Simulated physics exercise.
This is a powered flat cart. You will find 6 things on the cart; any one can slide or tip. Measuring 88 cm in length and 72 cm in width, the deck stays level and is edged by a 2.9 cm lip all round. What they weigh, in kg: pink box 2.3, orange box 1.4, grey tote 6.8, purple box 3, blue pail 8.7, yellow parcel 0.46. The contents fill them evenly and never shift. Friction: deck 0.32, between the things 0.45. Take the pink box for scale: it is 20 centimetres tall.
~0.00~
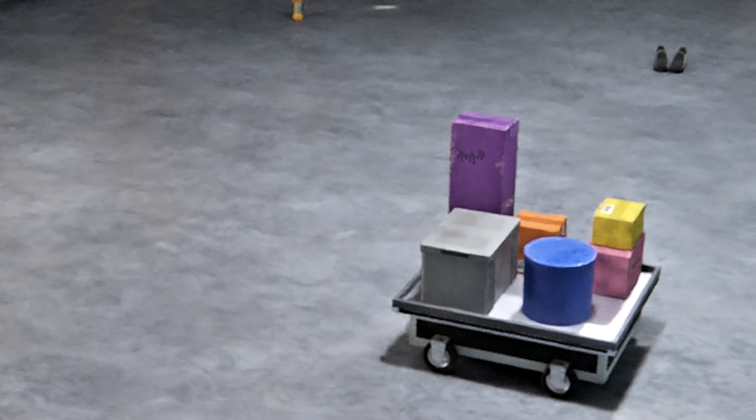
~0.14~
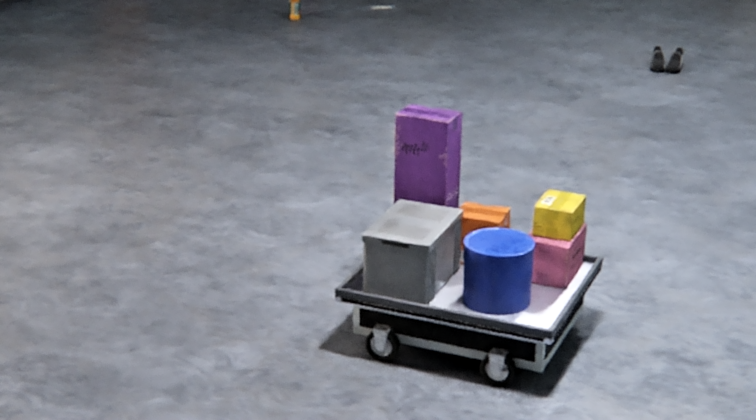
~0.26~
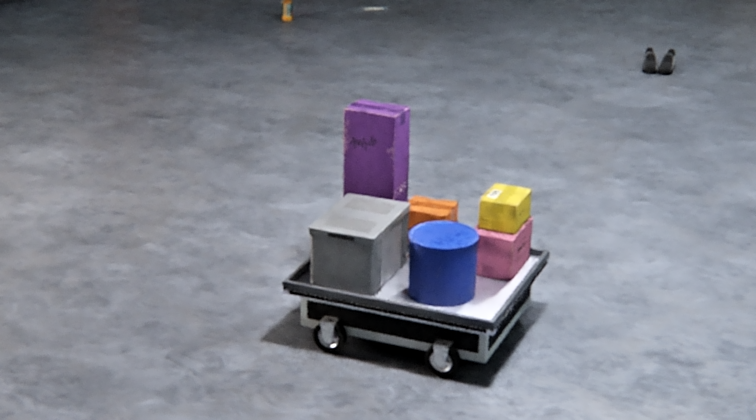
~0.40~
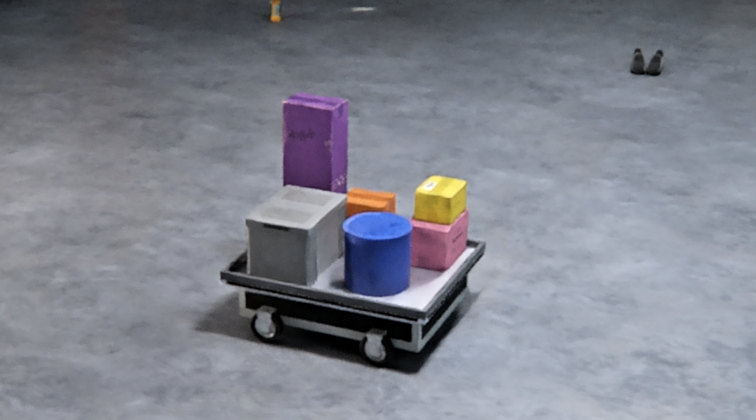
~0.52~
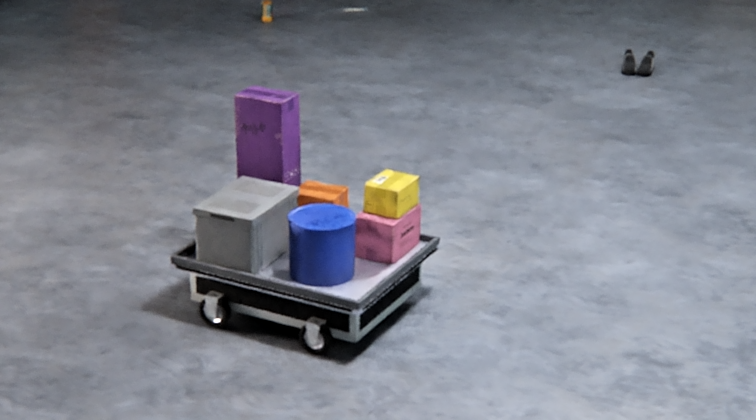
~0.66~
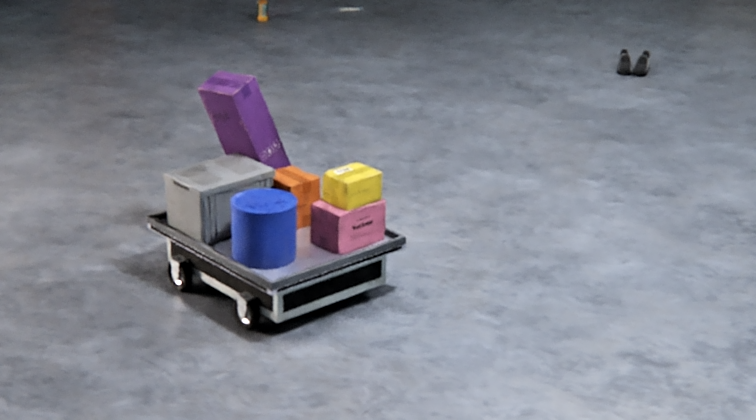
A flat cart carrying a purple box, grey tote, blue pail, orange box and a yellow parcel stacked on a pink box rolls leftward across a grey floor. It then begins to turn, and the tall purple box shifts and leans sharply left behind the tote.
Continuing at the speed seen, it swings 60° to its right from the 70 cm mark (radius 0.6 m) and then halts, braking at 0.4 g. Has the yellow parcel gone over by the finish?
No, it is still on its base.
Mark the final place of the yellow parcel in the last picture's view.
The resting point is around (300, 128).
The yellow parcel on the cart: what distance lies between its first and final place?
It ends about 10 centimetres from where it started.
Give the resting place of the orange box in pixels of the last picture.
(309, 125).
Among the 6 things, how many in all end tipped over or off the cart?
Total count: 1.
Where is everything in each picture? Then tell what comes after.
In the first frame, 0 cm covered; yellow parcel (618, 224); pink box (613, 262).
In the second frame, 24 cm covered; grey tote (413, 251); purple box (427, 180).
In the third frame, 44 cm covered; blue pail (443, 264); pink box (501, 245).
In the fourth frame, 68 cm covered; grey tote (298, 236).
In the fifth frame, 88 cm covered, turned 5°; purple box (269, 159) 4 cm from its spot; blue pail (322, 245).
In the sixth frame, 112 cm covered, turned 26°; yellow parcel (352, 186); pink box (348, 221).
By 0.86 s, 146 cm covered, turned 56°; yellow parcel 4 cm from its spot near (320, 171); purple box tilted 63°; blue pail 7 cm from its spot.
By 1.16 s, 189 cm covered, turned 60°; purple box now off the cart; yellow parcel 7 cm from its spot near (304, 141); grey tote 8 cm from its spot.
By 1.36 s, 199 cm covered, turned 60°; yellow parcel 7 cm from its spot near (301, 131); orange box 14 cm from its spot; blue pail 11 cm from its spot.
When it is over (1.9 s), off the cart and tipped over, purple box; not toppled but over 10 cm from the start, orange box and blue pail; the other 3 within 10 cm of the start. In the last view, yellow parcel near (300, 128).
